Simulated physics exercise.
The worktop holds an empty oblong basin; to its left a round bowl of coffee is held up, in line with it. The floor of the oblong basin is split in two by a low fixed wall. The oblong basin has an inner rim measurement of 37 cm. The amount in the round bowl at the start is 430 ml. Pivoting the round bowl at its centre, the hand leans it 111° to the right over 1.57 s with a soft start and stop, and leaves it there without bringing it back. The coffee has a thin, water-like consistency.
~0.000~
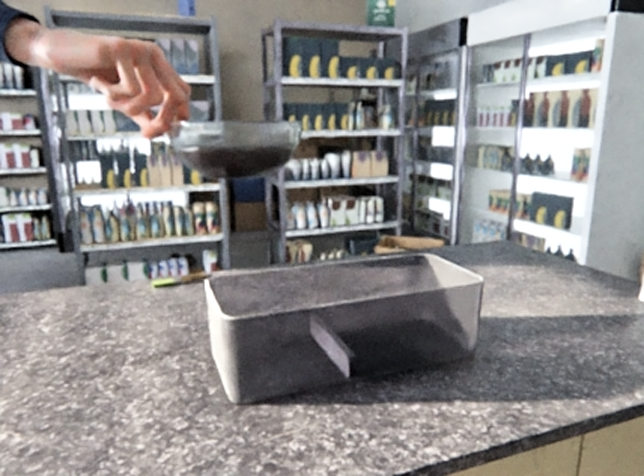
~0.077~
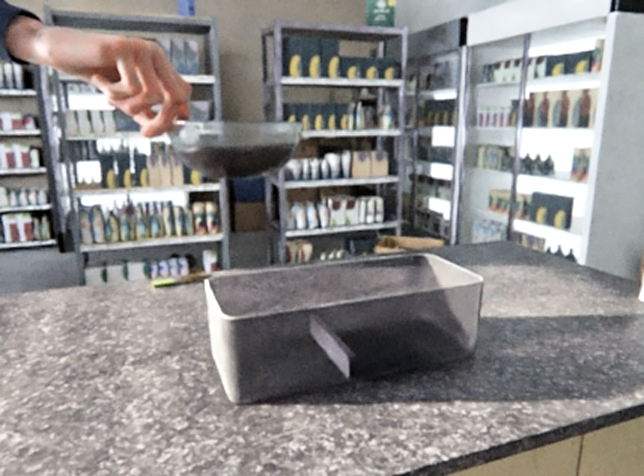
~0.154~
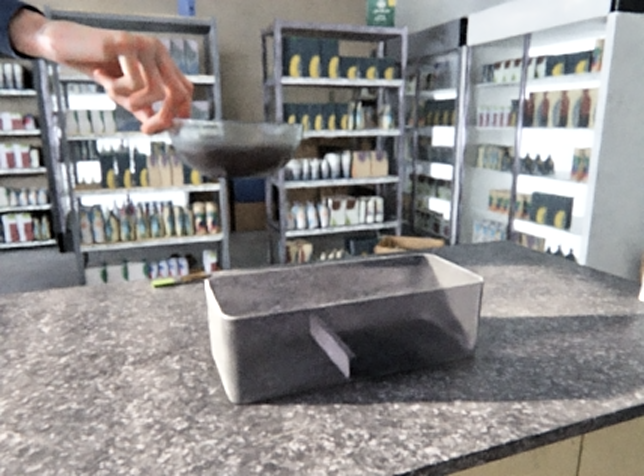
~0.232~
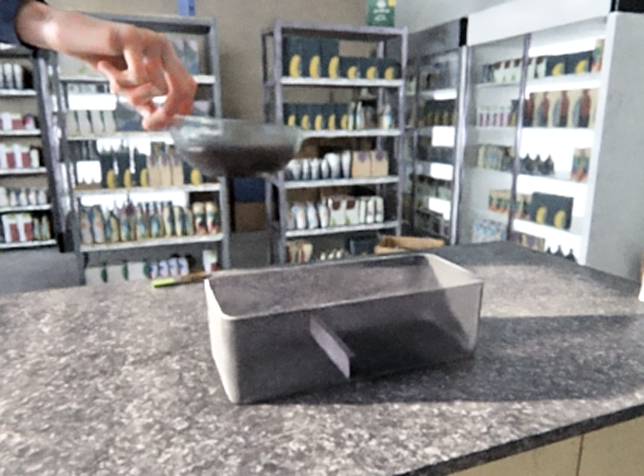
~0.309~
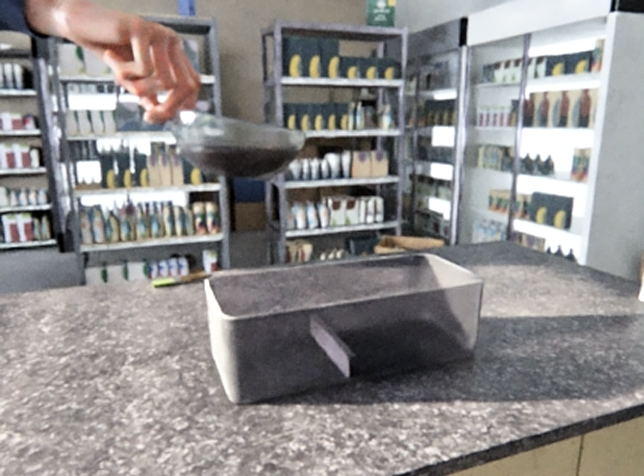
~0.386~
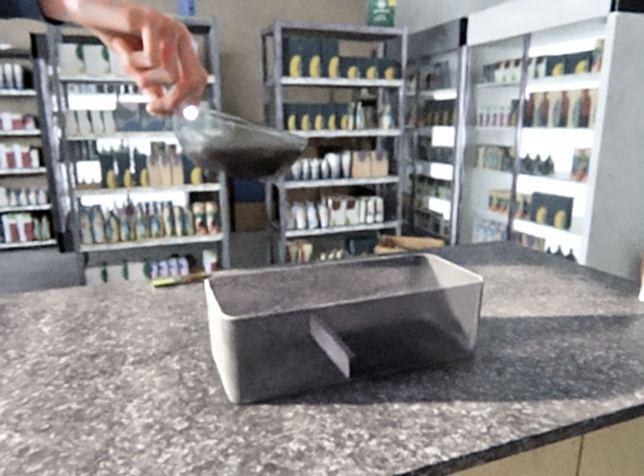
A hand held a round bowl of dark coffee up in the air, to the left of an empty oblong basin on a speckled worktop, then slowly leaned the bowl a little to the right.
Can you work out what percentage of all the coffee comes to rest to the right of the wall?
I would put it at 68 per cent.
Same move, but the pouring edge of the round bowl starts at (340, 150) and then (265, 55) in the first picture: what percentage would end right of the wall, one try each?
About 90 %, then about 40 %.
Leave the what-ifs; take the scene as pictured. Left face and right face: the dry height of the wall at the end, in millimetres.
Left about 26 mm, while the right is about 22 mm.
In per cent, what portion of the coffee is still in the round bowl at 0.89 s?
I'd put it near 34 percent.
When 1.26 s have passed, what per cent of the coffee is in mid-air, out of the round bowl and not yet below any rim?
In-air share: About 3 %.
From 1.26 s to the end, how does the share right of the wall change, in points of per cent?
There is a rise of about 1.
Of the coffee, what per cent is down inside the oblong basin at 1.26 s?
Around 96 per cent of the whole.
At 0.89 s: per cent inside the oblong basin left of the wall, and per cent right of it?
About 4 left, 20 right.
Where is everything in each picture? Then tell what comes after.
In the first frame, it leans 0°; its right rim is at (299, 123); the coffee meets the walls at (175, 146) and (291, 143); the oblong basin's rim runs from (213, 298) to (455, 267); the wall's top is at (331, 334).
In the second frame, it leans 1°; its right rim is at (300, 124); the coffee meets the walls at (176, 146) and (291, 143).
In the third frame, it leans 3°; its right rim is at (300, 126); the coffee meets the walls at (177, 145) and (291, 144).
In the fourth frame, it leans 6°; its right rim is at (301, 130); the coffee meets the walls at (178, 144) and (292, 144).
In the fifth frame, it leans 10°; its right rim is at (302, 135); the coffee meets the walls at (180, 145) and (294, 145).
In the sixth frame, it leans 16°; its right rim is at (303, 142); the coffee meets the walls at (184, 146) and (297, 145).
After 0.89 s the tilt is 67° and 35 per cent is still to pour, 4 is left of the wall and 21 right of it.
After 1.26 s the tilt is 101° and 0 per cent is still to pour, 30 is left of the wall and 67 right of it.
After 1.65 s the tilt is 111° and 0 per cent is still to pour, 31 is left of the wall and 68 right of it.
After 2.07 s the tilt is 111° and 0 per cent is still to pour, 31 is left of the wall and 68 right of it.
In the end 31 per cent lies left of the wall, 68 right of it and 1 outside.
